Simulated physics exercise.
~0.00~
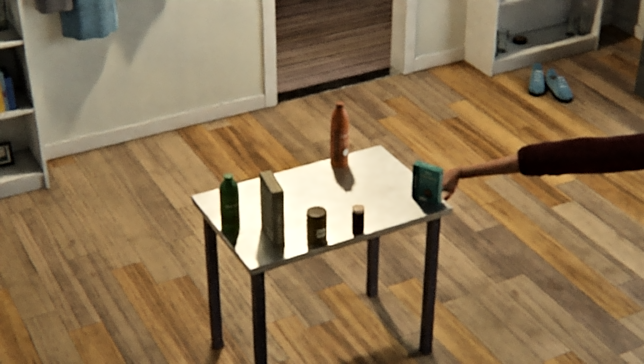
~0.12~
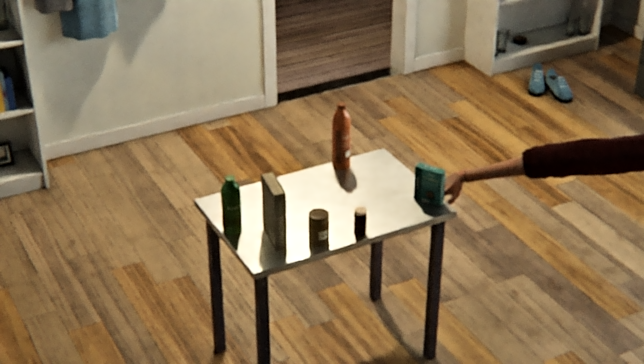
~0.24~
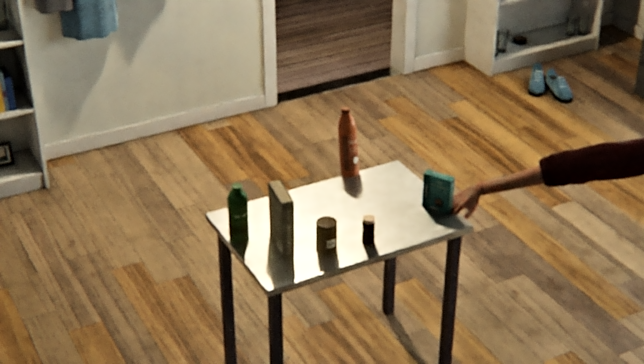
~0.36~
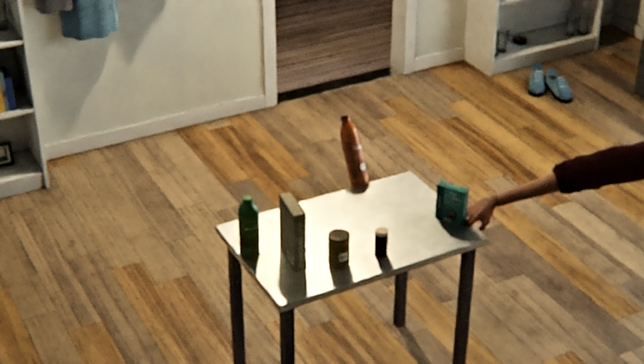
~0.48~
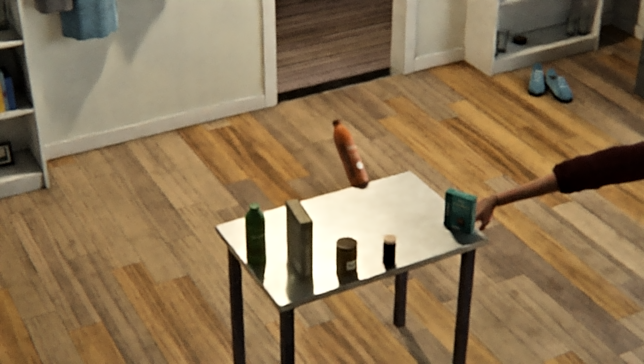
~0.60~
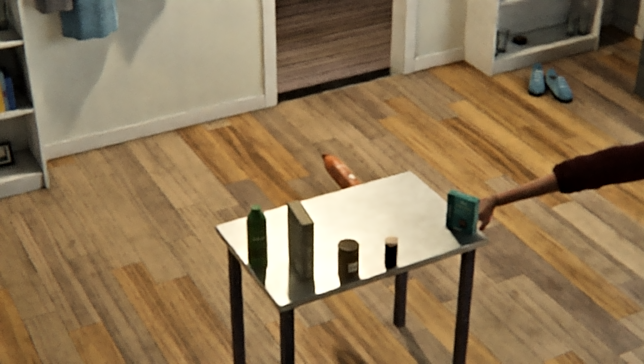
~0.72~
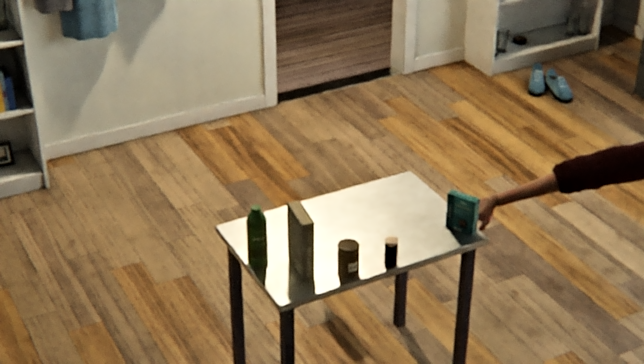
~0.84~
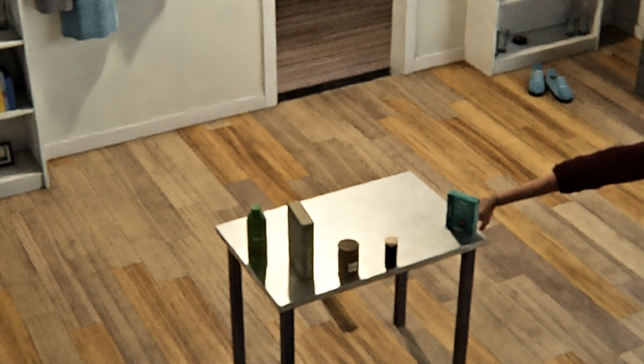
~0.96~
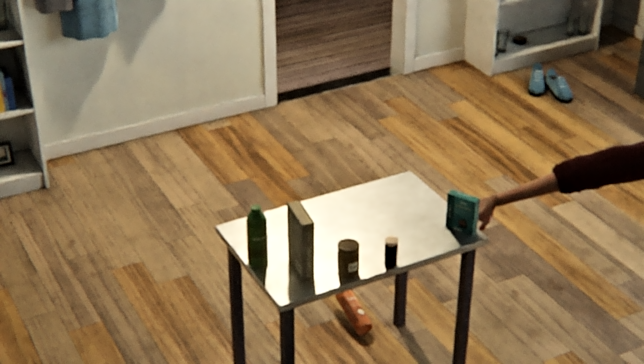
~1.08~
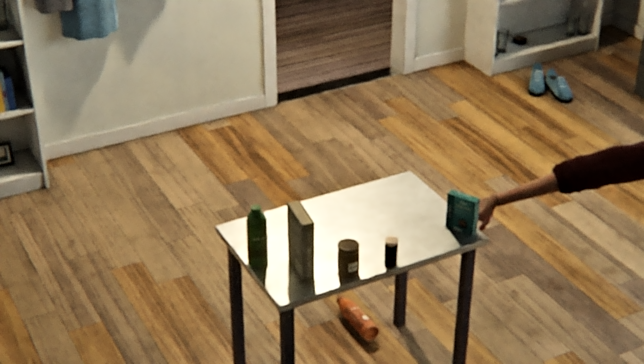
In a room with a wooden floor, a hand at the right edge of a small table moved along with it as it slid toward the viewer, and the orange bottle tipped, fell off the back and ended up lying underneath, the other items still upright.
